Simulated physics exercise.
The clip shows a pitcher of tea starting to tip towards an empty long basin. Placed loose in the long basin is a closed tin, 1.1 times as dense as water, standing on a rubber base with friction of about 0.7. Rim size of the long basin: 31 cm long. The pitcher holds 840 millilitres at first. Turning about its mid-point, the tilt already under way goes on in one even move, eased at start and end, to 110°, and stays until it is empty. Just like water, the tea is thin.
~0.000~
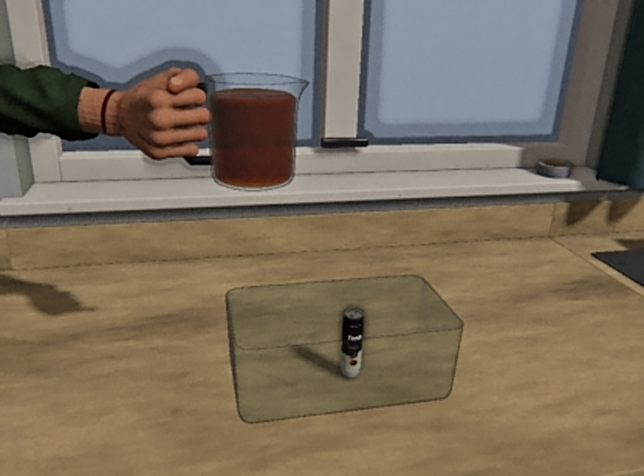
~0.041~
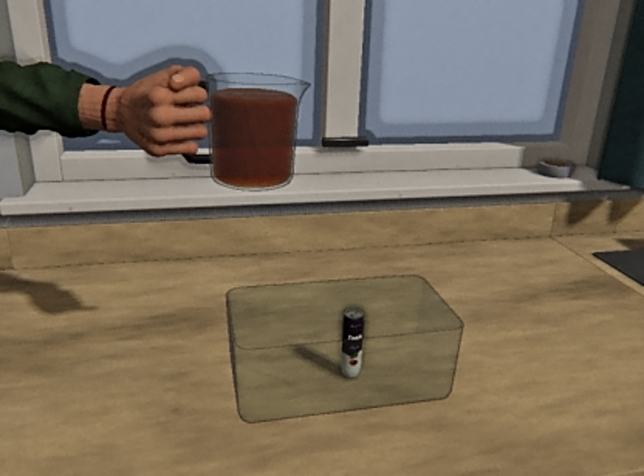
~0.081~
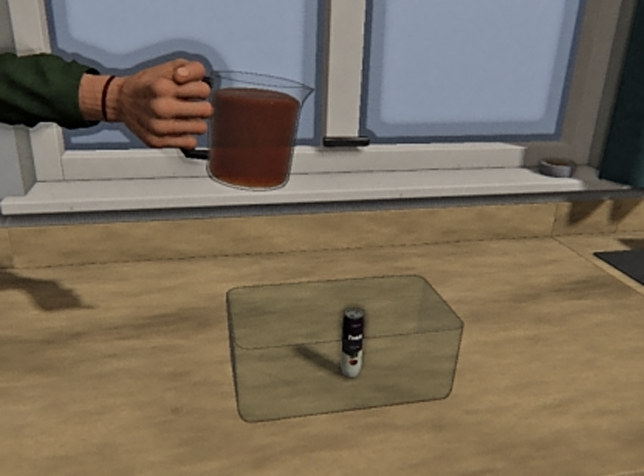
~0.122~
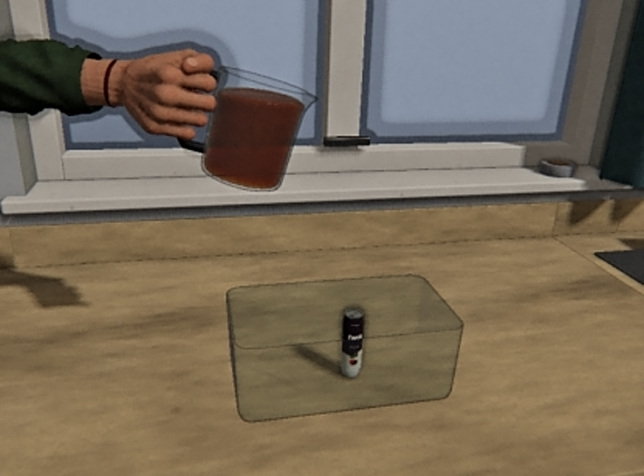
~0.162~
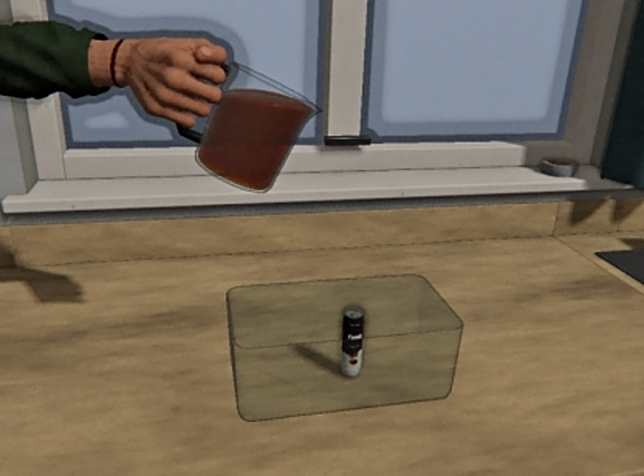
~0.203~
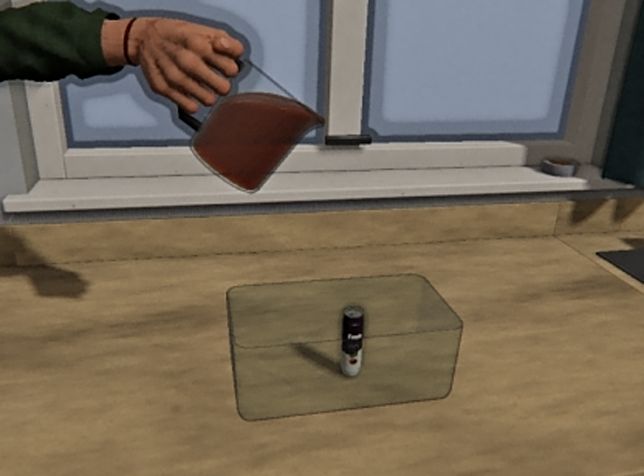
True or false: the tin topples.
False.
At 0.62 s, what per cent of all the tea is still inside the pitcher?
Close to 10 percent of the total.
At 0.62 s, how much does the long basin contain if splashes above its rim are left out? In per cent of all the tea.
That comes to about 58 percent.
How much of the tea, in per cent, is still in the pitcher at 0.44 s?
Roughly 48 %.
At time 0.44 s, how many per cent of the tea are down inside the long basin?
About 4 per cent.
Then, 0.44 s in, the tilt is 106° and 49 per cent is still to pour; the tin stands where it began.
Then, 0.62 s in, the tilt is 110° and 11 per cent is still to pour; the tin stands where it began.
Then, 0.81 s in, the tilt is 110° and 1 per cent is still to pour; the tin stands where it began.
Then, 1.01 s in, the tilt is 110° and 0 per cent is still to pour; the tin stands where it began.
Finally, the tin stands where it began.
